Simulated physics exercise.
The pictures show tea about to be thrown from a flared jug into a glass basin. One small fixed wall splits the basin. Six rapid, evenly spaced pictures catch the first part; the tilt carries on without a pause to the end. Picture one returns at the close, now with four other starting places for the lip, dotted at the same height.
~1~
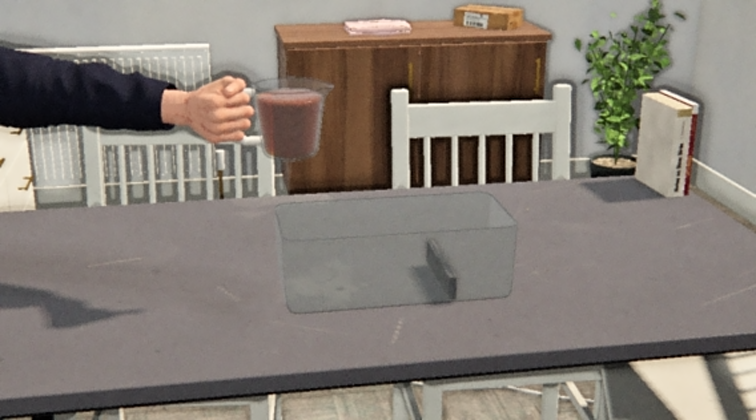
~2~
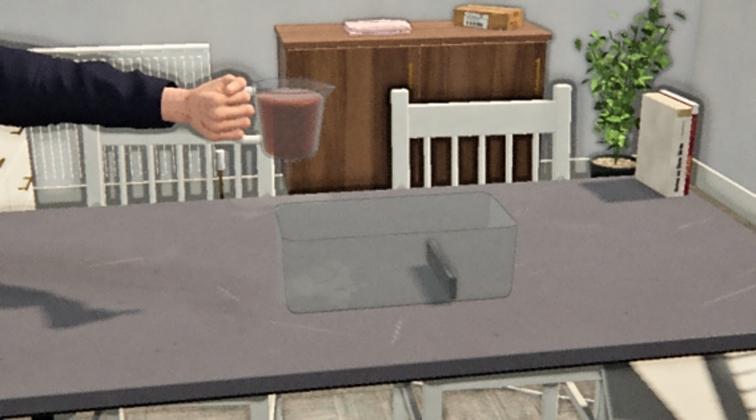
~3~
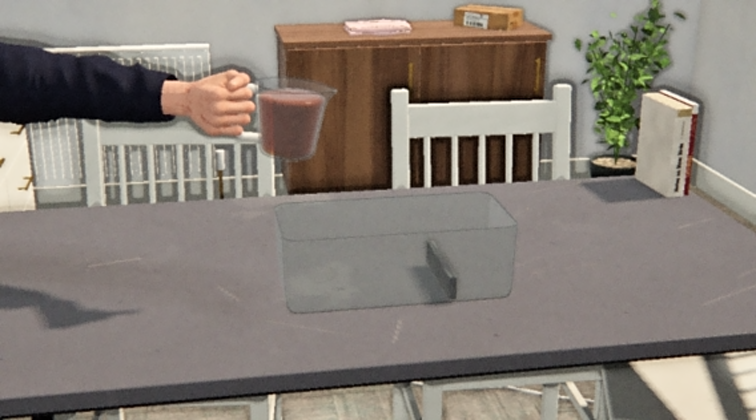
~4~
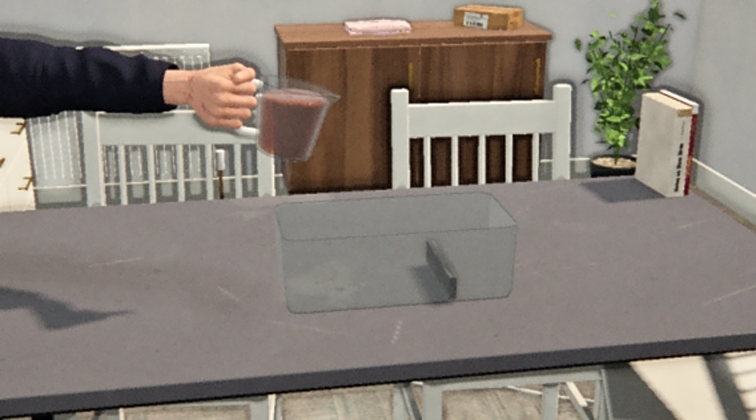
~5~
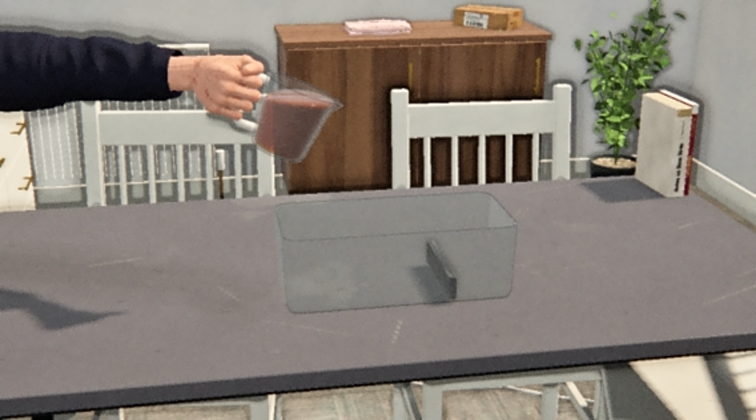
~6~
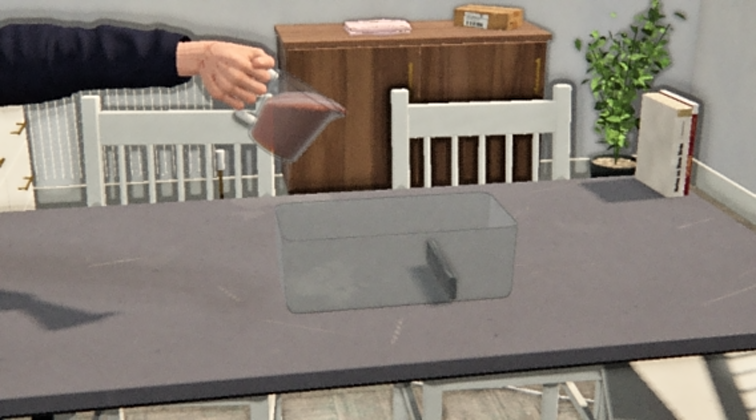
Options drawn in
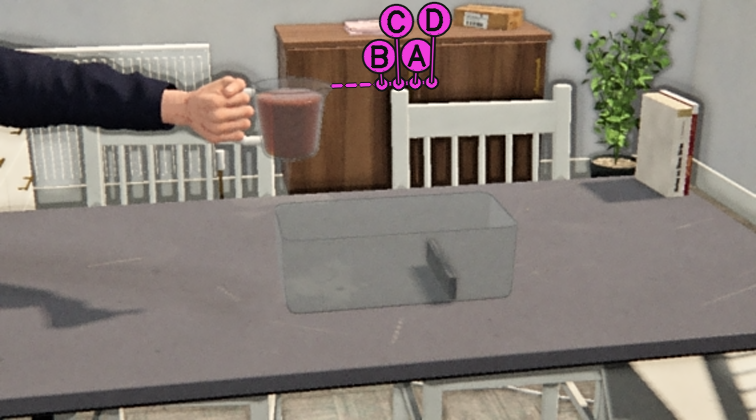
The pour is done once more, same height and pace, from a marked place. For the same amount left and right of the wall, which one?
Place C does it best.
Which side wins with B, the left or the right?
The left side.
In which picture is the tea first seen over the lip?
In picture 6.
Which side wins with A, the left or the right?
The right side.
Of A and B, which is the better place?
A it is.
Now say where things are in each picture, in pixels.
The first picture shows upright, lip at (333, 86); basin from (286, 312) to (511, 295); top of the wall at (441, 258); nothing has left yet.
The second picture shows upright, lip at (333, 87); nothing has left yet.
The third picture shows tipped about 6°, lip at (336, 90); nothing has left yet.
The fourth picture shows tipped about 13°, lip at (339, 96); nothing has left yet.
The fifth picture shows tipped about 23°, lip at (342, 105); nothing has left yet.
The sixth picture shows tipped about 34°, lip at (343, 115); tea is over the lip, down to (343, 115).
On the marked copy, A at (415, 82); B at (381, 84); C at (398, 83); D at (431, 82).
With A, about 18 % ends left of the wall and 78 % right of it; 3 % is lost outside.
With B, about 89 % ends left of the wall and 8 % right of it.
With C, about 45 % ends left of the wall and 53 % right of it.
With D, about 30 % ends left of the wall and 65 % right of it; 5 % is lost outside.
